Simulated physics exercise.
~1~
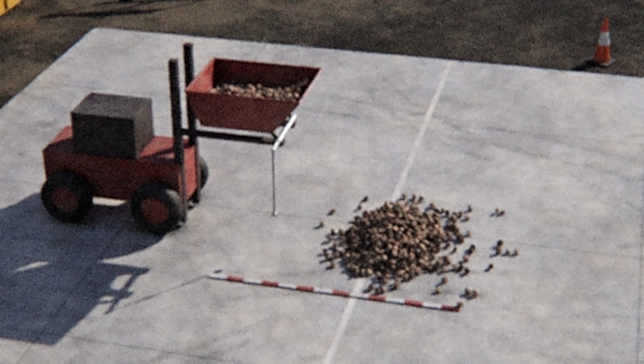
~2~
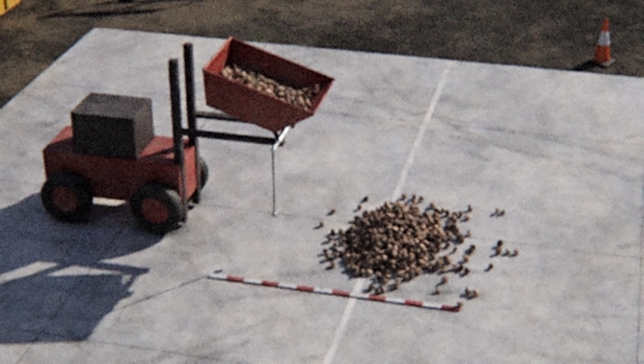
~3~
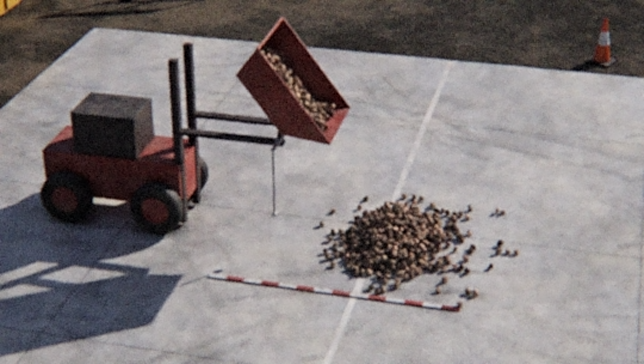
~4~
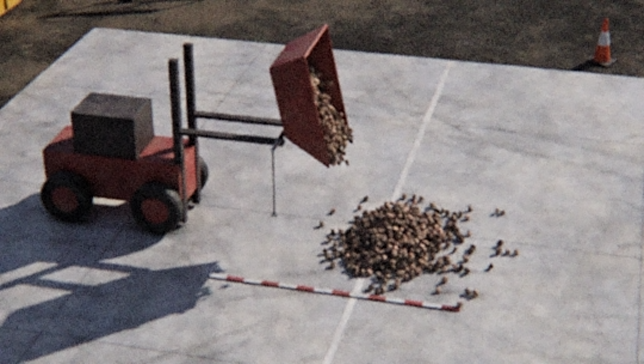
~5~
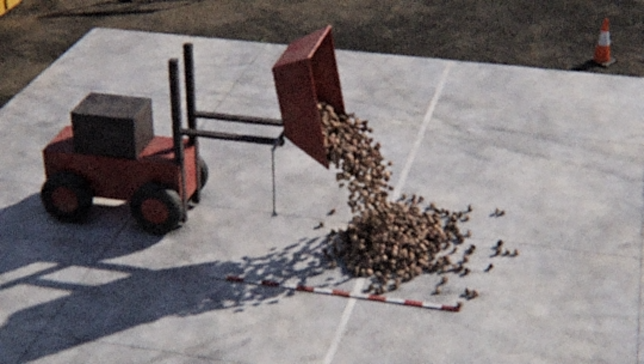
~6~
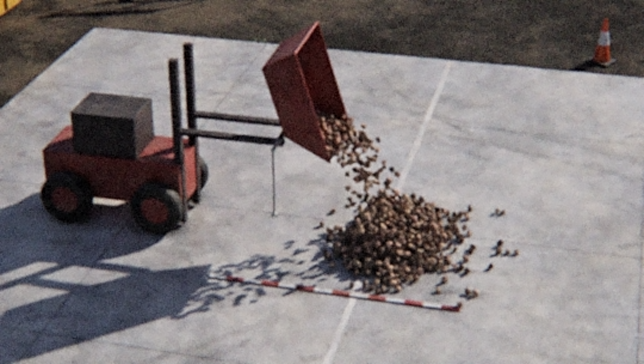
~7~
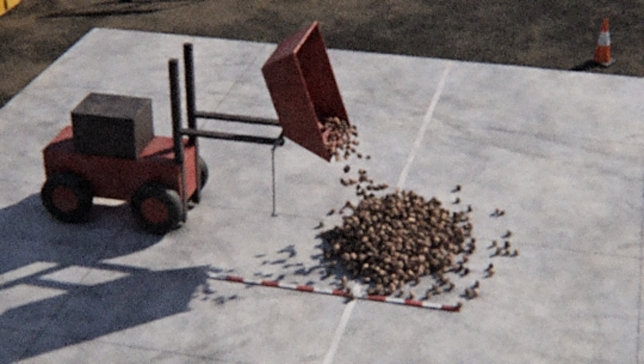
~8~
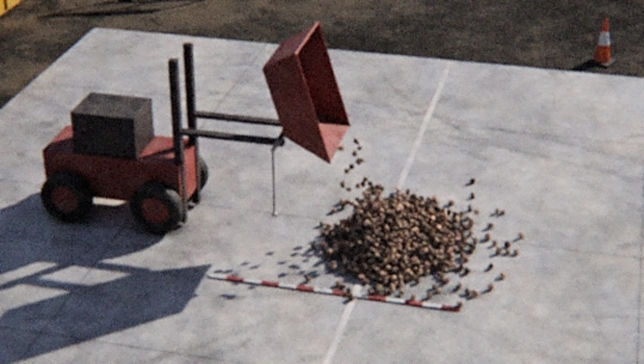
The footage shows a red forklift holding a raised skip of small brown stones beside a loose pile on pale ground; the skip tips steeply to the right, pours its load onto the pile, rocks slightly, and ends empty above a broader heap as the last stones fall.
